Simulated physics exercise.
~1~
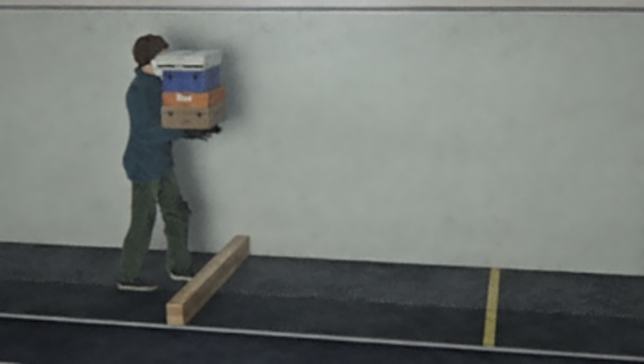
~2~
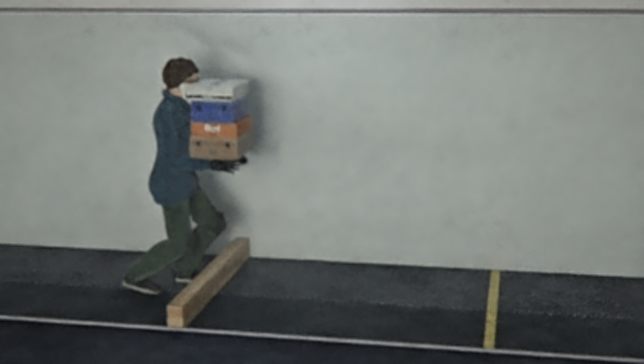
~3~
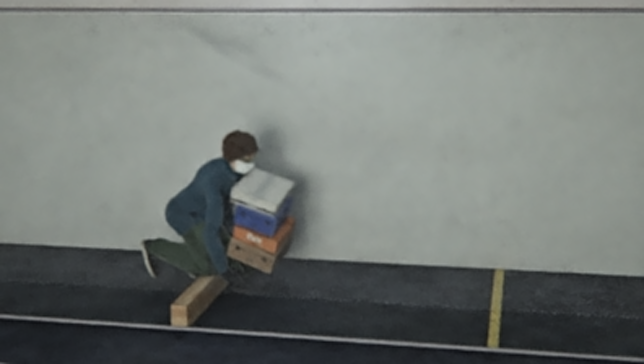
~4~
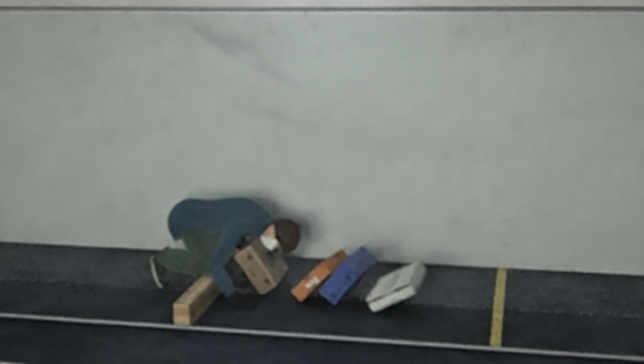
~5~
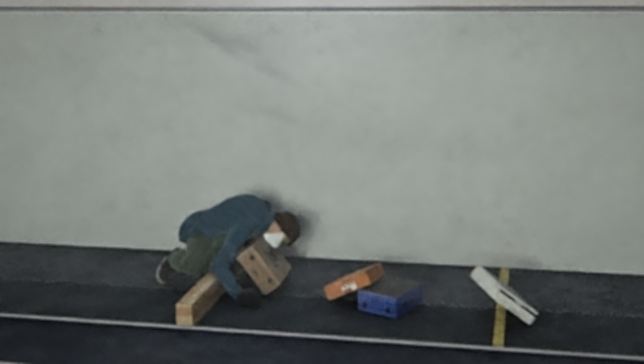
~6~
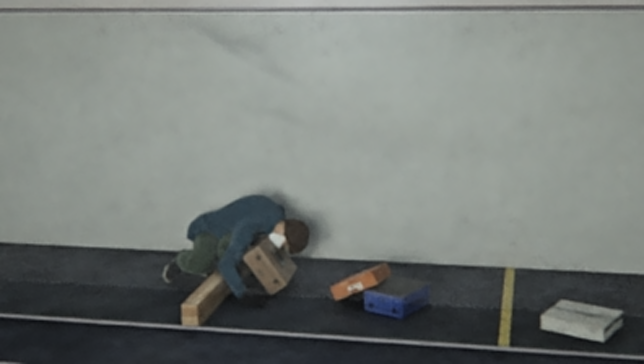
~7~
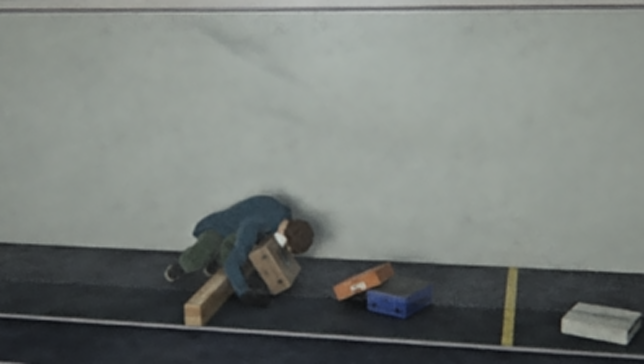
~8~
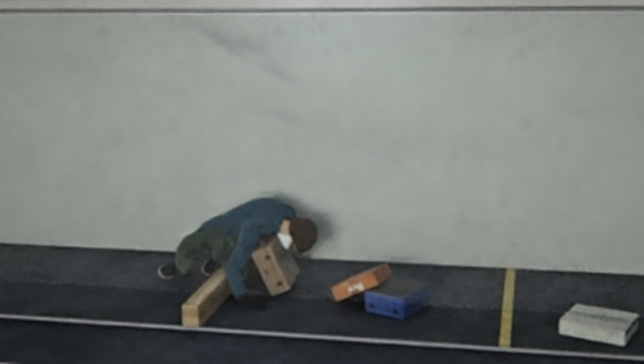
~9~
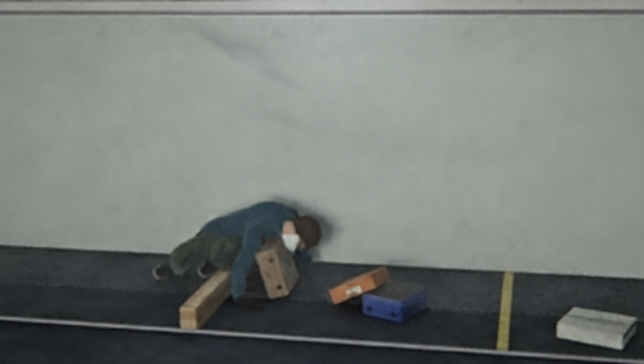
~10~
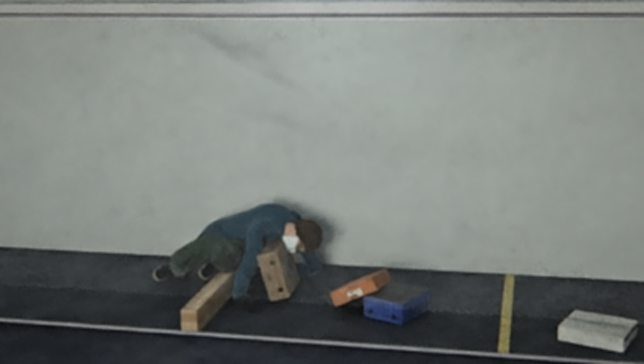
In this clip, a masked person carrying four stacked boxes pitches forward over a floor rail and collapses, spilling them. The white carton tumbles past the yellow line, while the orange and blue boxes stop short of it and the brown one rests against the slumped person.
